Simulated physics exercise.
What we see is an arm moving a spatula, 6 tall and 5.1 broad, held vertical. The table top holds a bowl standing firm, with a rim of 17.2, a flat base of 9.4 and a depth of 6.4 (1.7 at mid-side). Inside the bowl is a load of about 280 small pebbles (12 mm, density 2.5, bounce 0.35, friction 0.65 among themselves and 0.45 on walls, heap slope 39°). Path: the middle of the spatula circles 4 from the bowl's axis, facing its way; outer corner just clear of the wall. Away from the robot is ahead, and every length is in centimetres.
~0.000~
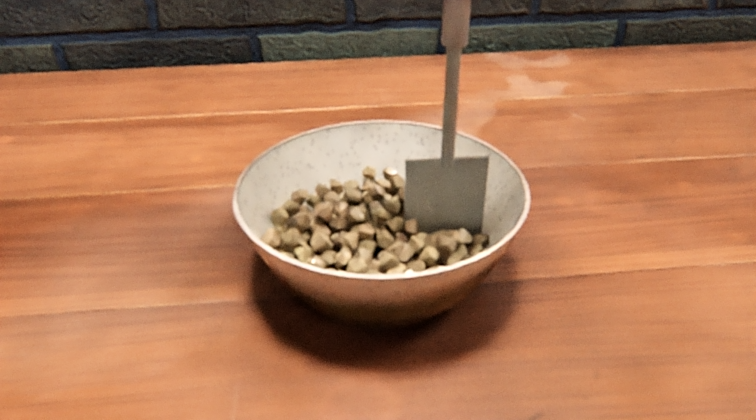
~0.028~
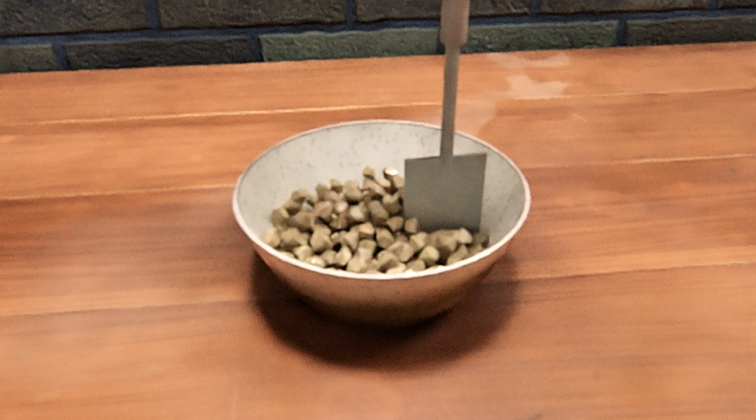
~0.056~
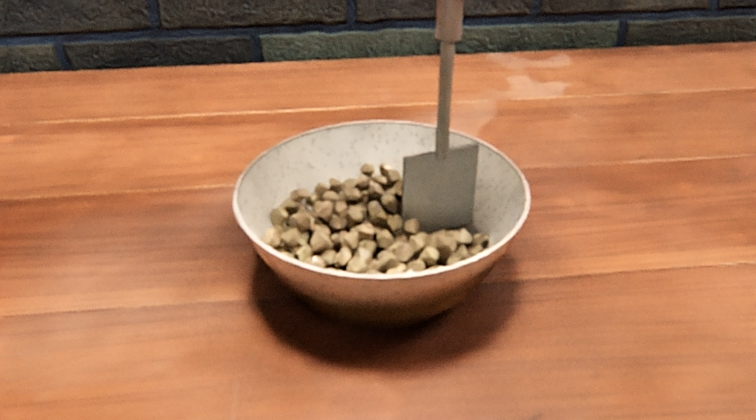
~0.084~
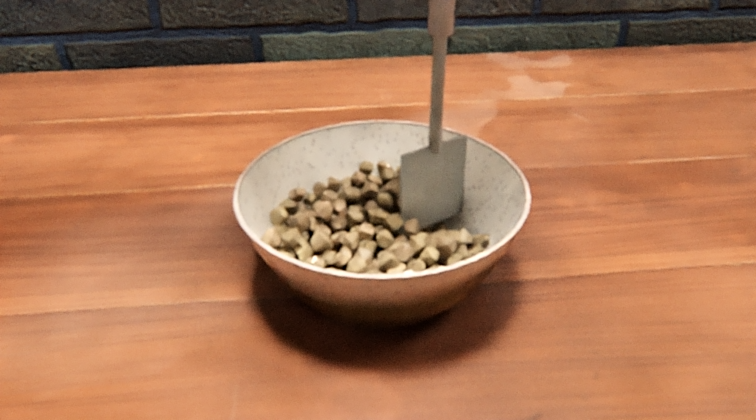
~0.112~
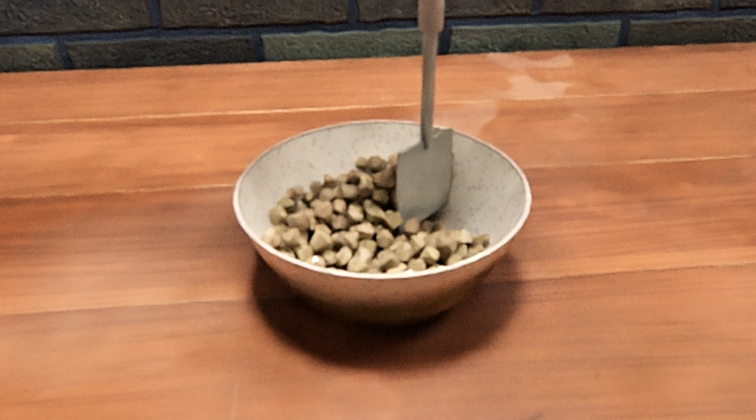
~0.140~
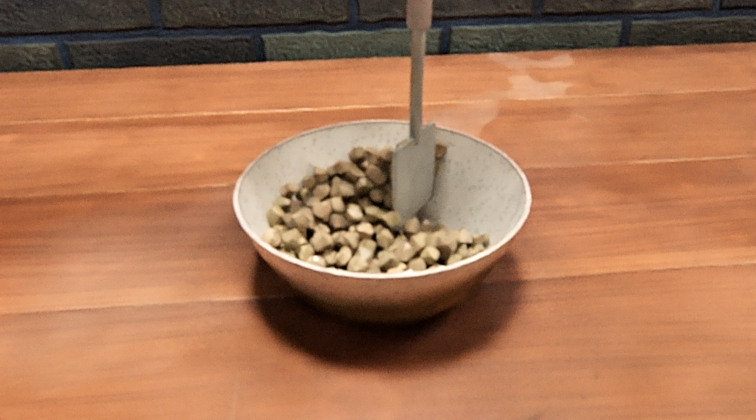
A spatula turns and sweeps leftward through a bowl, pushing small pebbles into a higher heap.
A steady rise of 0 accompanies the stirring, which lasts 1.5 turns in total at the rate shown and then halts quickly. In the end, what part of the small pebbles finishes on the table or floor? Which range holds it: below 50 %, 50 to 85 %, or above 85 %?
The range below 50 %.
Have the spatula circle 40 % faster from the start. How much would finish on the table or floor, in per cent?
30 %.
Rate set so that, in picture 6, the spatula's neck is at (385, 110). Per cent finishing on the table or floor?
Around 35 in a hundred.
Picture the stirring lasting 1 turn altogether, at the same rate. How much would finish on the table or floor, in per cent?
That would give some 15 percent.
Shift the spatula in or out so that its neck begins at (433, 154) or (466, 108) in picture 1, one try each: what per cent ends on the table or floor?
Around 15 per cent on the first try, around 10 per cent on the second.
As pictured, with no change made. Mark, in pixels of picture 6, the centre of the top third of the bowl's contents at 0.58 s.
The top third is centred near (419, 245) in the last picture.
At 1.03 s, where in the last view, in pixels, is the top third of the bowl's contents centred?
I'd put it close to (345, 151).
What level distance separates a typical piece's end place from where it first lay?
I'd estimate close to 8 cm.
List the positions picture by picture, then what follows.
The first frame shows spatula neck at (449, 136), 0° round; upper third of the load around (373, 234), from x 270 to 480, top at y 175; 281 in the bowl.
The second frame shows spatula neck at (448, 134), 4° round; upper third of the load around (374, 234), from x 270 to 480, top at y 175.
The third frame shows spatula neck at (443, 128), 16° round; upper third of the load around (373, 232), from x 270 to 480, top at y 170.
The fourth frame shows spatula neck at (436, 123), 28° round; upper third of the load around (373, 225), from x 270 to 480, top at y 165.
The fifth frame shows spatula neck at (427, 118), 40° round; upper third of the load around (375, 212), from x 270 to 480, top at y 155.
The sixth frame shows spatula neck at (416, 114), 52° round; upper third of the load around (365, 206), from x 270 to 480, top at y 145; 281 in the bowl.
After 0.58 s, 244° round, highest piece 8 above the table; 266 in the bowl, 12 on the table or floor, 3 in flight or on the tool.
After 1.03 s, 75° round, highest piece 9 above the table; 232 in the bowl, 46 on the table or floor, 3 in flight or on the tool.
After 1.45 s, 180° round, highest piece 7 above the table; 216 in the bowl, 64 on the table or floor, 1 in flight or on the tool.
After 2.15 s, 180° round, highest piece 7 above the table; 216 in the bowl, 65 on the table or floor.
At rest, 216 in the bowl, 65 on the table or floor. That is 23 % on the table or floor.
